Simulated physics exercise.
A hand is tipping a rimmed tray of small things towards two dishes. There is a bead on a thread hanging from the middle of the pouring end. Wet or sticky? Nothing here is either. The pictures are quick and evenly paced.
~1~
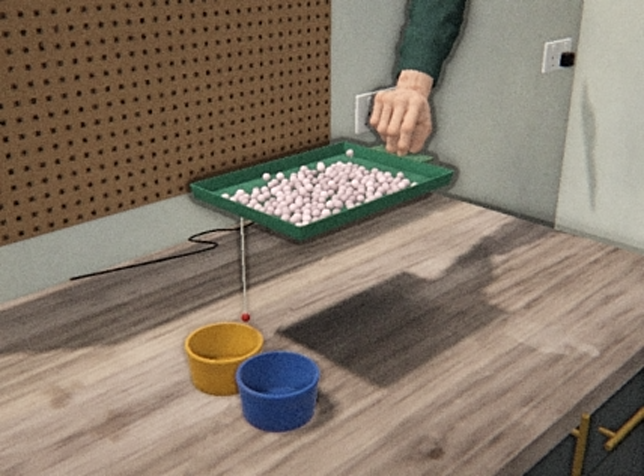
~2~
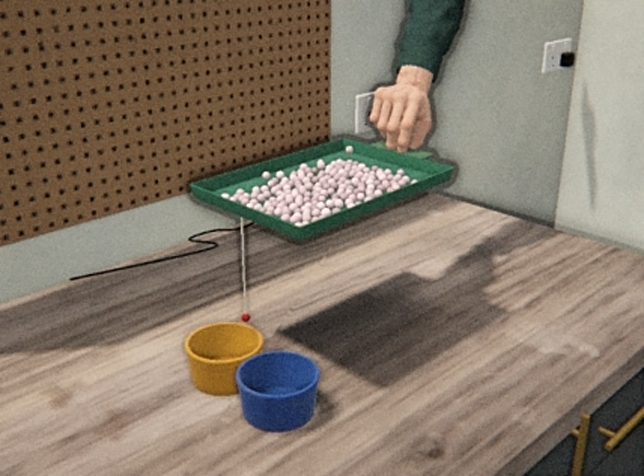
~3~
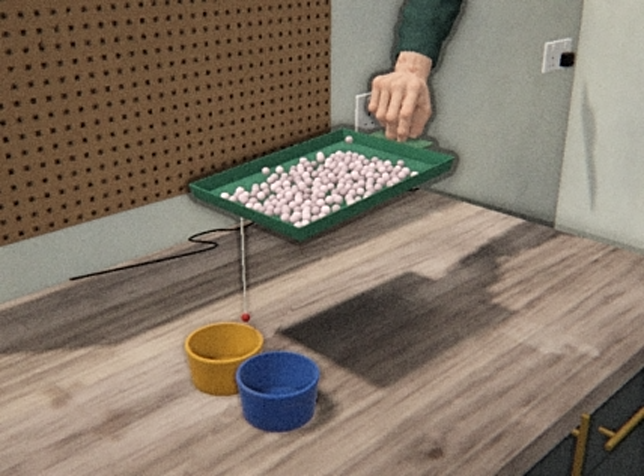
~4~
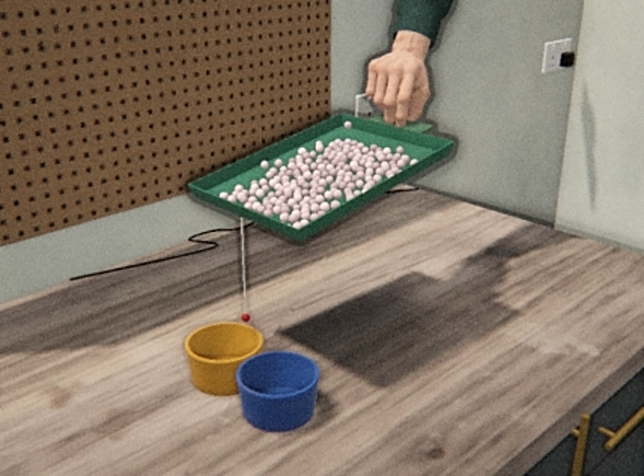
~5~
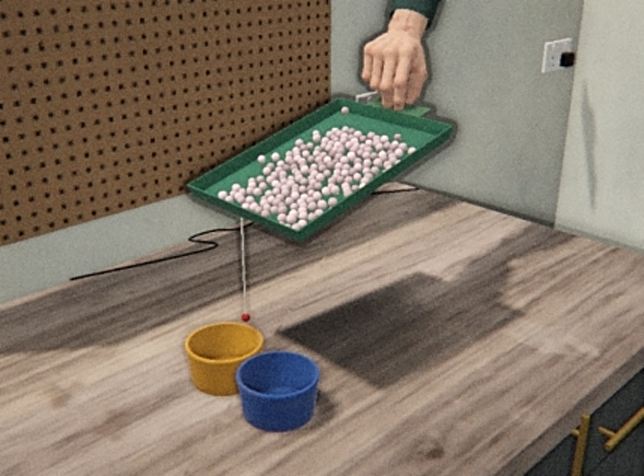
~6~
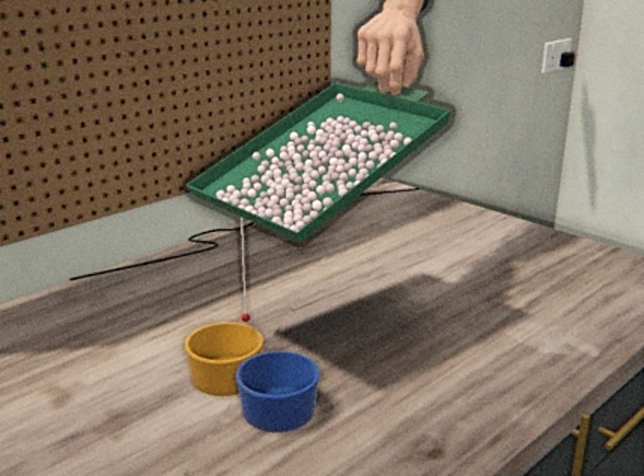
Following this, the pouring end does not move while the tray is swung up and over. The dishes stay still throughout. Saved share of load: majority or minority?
Majority.
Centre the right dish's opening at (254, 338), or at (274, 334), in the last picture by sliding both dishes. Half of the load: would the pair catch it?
Try 1: Not up to half; try 2: Not up to half.
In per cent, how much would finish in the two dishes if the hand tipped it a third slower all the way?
About 70 %.
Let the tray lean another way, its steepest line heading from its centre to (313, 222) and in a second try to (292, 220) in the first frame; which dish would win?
Rightward dish on the first try, Rightward dish on the second.
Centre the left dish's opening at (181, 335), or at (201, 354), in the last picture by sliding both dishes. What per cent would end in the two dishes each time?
You'd end up with around 70 per cent and then around 60 per cent.
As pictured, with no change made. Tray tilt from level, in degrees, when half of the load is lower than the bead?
Roughly 90 degrees at that moment.
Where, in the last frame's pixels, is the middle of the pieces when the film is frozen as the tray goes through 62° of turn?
Load centre: Approx. (252, 206).
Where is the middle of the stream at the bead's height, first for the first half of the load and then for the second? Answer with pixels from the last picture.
Roughly at (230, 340) first, and then at (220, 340).
Shortly afterwards, tray tipped steeply; the bulk on the tray; only a few in the right dish; only a few in the left dish; a little in the air.
Next, tray tipped right over; a little on the tray; near a quarter in the right dish; near a quarter in the left dish; near a quarter outside both; near a quarter in the air.
Some moments later, tray tipped past a quarter turn; near a third in the right dish; near a third in the left dish; near a third outside both.
In the end, tray tipped past a quarter turn; near a third in the right dish; near a third in the left dish; near a third outside both.
